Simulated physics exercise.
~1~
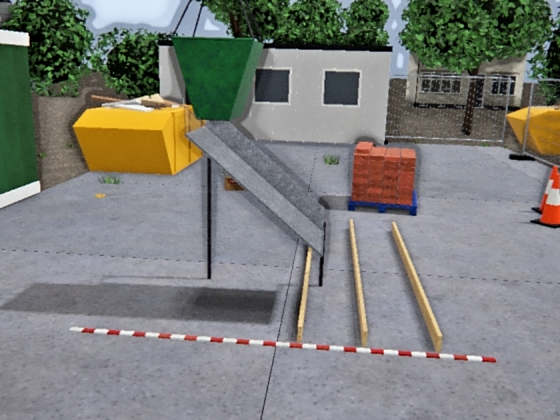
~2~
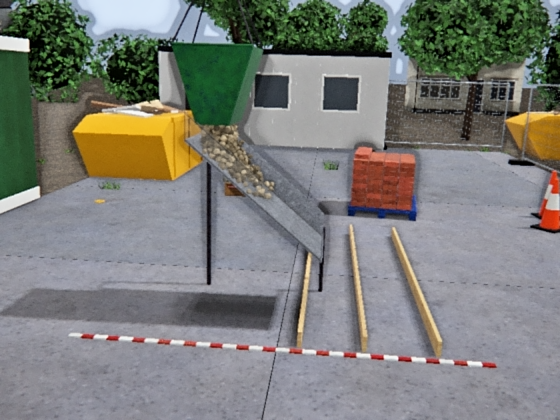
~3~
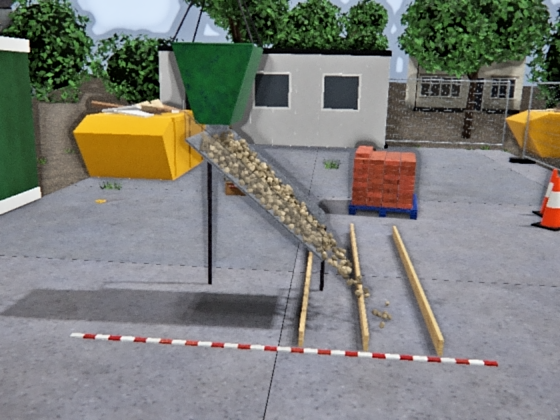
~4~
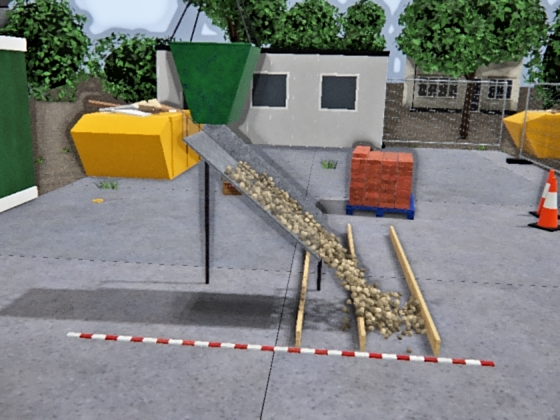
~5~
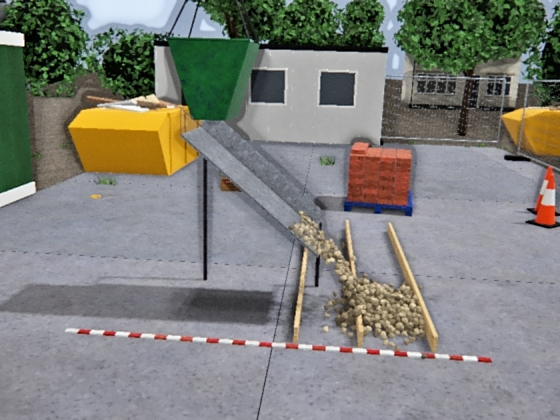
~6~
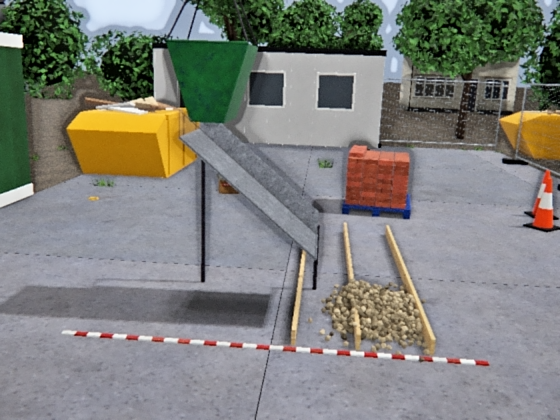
Stones dropping from a green skip, sliding down a steel chute and piling between wooden boards, mostly in the right bay.
